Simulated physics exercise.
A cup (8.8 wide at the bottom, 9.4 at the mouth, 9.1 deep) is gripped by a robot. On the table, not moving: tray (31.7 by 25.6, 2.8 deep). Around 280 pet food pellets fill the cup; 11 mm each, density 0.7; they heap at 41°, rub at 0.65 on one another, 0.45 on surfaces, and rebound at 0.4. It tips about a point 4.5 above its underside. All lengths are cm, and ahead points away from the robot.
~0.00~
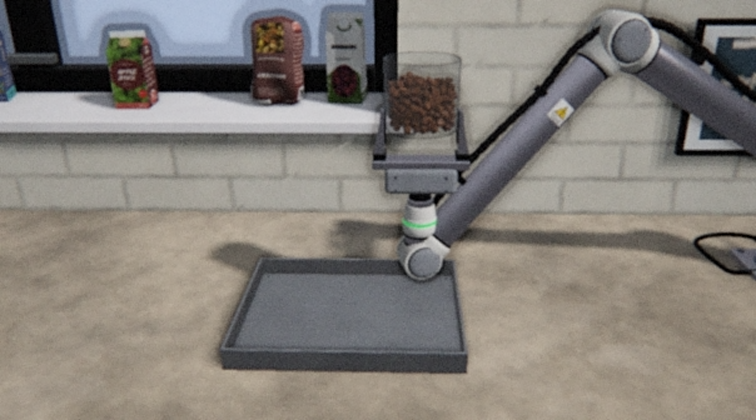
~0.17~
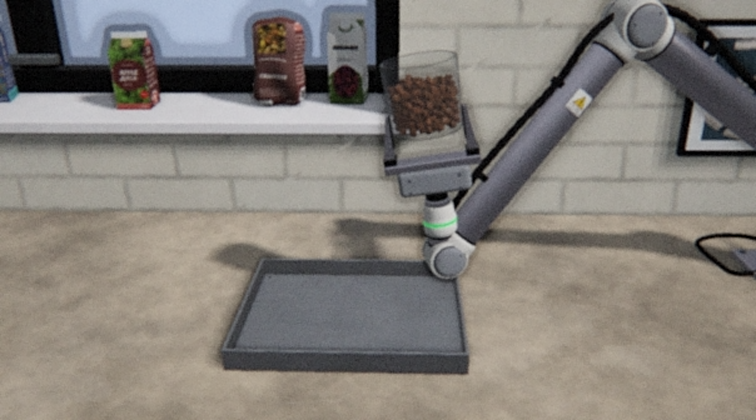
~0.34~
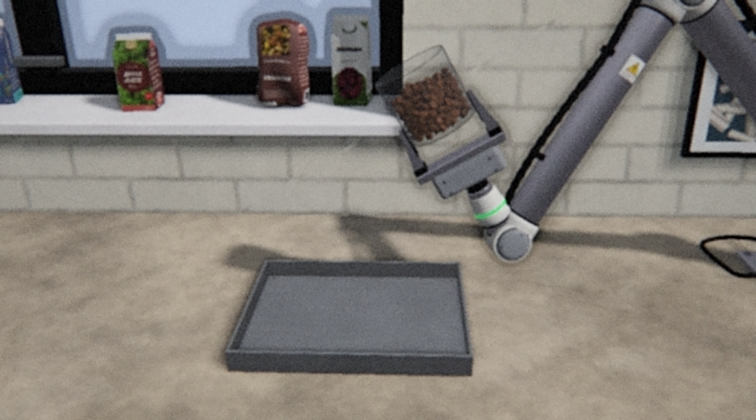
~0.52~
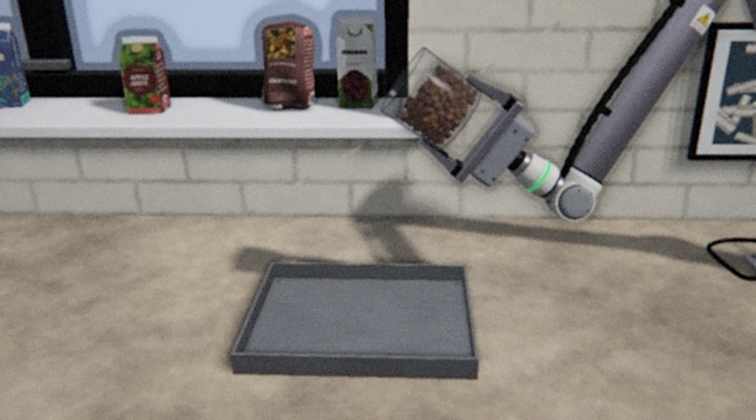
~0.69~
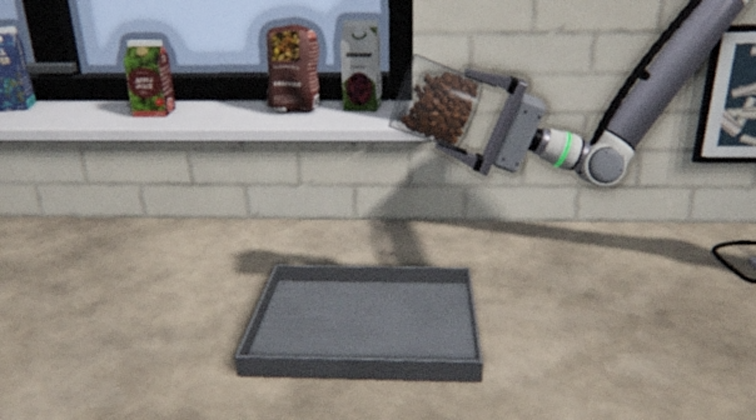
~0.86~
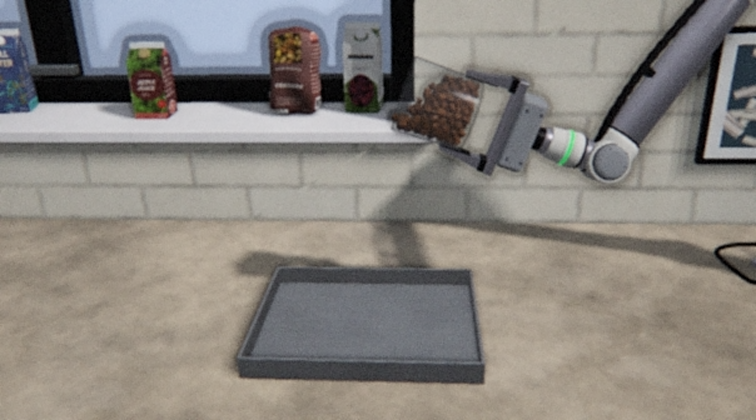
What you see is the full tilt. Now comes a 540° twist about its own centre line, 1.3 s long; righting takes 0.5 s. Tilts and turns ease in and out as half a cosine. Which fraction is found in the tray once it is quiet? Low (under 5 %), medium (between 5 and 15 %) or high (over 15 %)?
Answer: Medium; between 5 and 15 % of the pet food pellets finish in the tray.
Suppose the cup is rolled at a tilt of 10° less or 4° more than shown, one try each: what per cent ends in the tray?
About 0 and 15 per cent.
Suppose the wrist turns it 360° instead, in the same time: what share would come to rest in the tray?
In that case some 10 per cent.
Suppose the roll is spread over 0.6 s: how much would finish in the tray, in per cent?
It would be near 0 per cent.
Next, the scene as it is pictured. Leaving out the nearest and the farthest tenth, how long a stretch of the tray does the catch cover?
About 10 cm.
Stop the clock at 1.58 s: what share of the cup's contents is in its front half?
Roughly 60 per cent.
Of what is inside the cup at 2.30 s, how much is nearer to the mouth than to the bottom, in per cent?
Some 35 per cent.
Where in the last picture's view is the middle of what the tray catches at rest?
At about (346, 318).
After 1.58 s, tipped 71°, highest piece 38 above the table; 274 in the cup, 5 in the tray, 6 in flight or on a rim.
After 2.30 s, tipped 58°, highest piece 36 above the table; 263 in the cup, 19 in the tray, 3 in flight or on a rim.
After 2.86 s, upright, highest piece 38 above the table; 263 in the cup, 22 in the tray.
After 3.56 s, upright, highest piece 38 above the table; 263 in the cup, 22 in the tray.
In the end, 263 in the cup, 22 in the tray. That is 8 % in the tray.
